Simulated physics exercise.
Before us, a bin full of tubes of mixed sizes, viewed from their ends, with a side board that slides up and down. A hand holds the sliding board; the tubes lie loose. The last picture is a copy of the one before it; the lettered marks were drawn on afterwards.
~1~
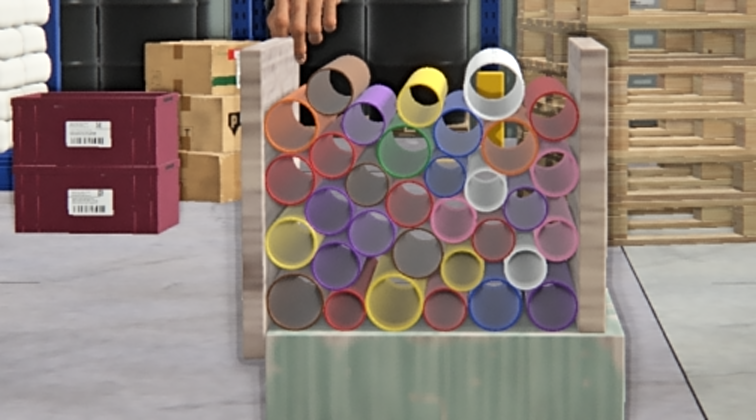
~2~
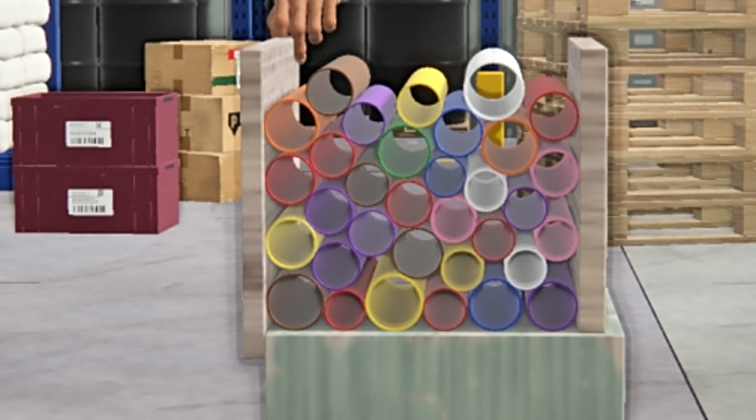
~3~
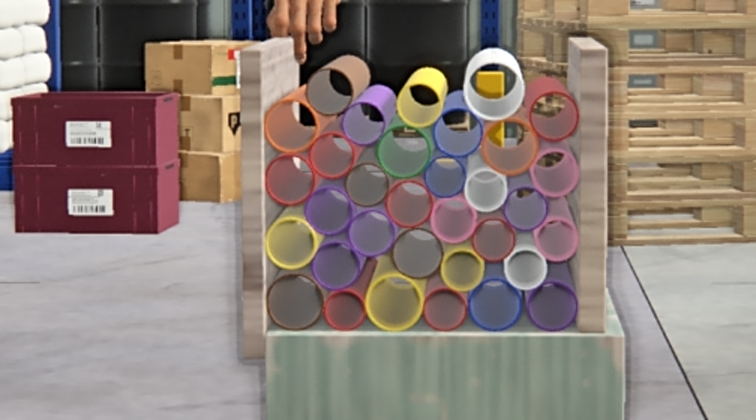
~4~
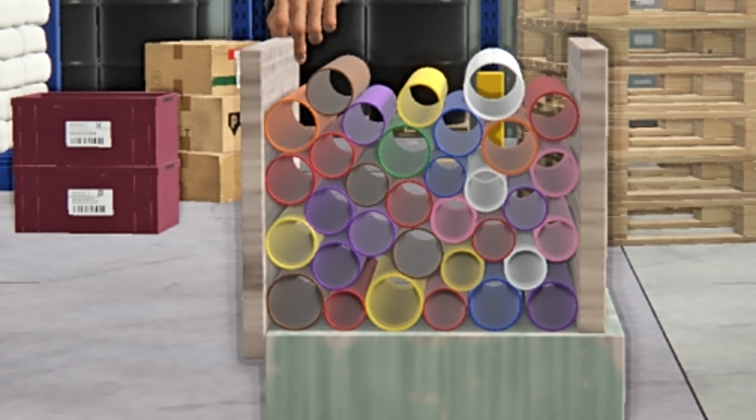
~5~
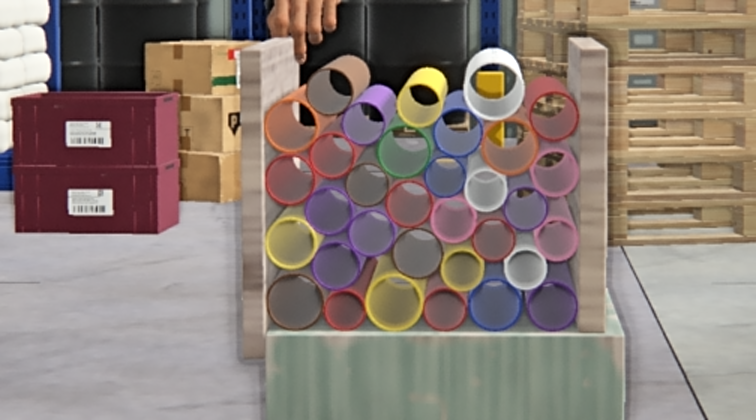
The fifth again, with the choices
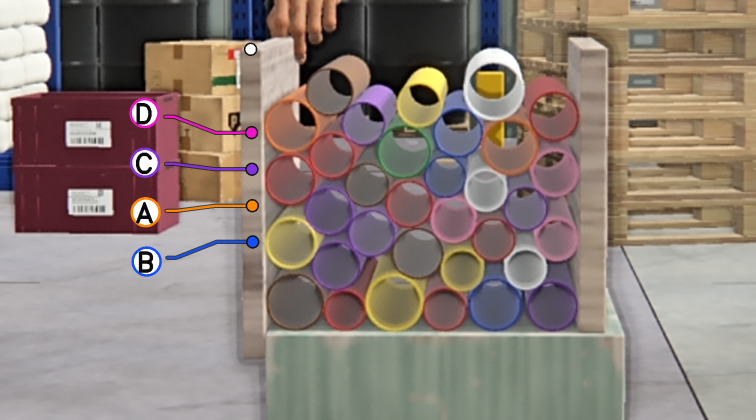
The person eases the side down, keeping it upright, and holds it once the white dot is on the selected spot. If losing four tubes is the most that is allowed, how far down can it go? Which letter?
Down to A.
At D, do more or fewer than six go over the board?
At D, fewer than six.
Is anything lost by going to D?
No.
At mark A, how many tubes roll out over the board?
With A, two.
On the marked copy, A at (252, 205); B at (252, 242); C at (252, 169); D at (251, 133); the white dot at (250, 50).
Taking A. A third of the way, top of the board (264, 123).
Two thirds of the way, top of the board (265, 203).
When it is over, top of the board (265, 205), two out over the board.
As for the rest, B five out over the board; C two out over the board; D none out over the board.
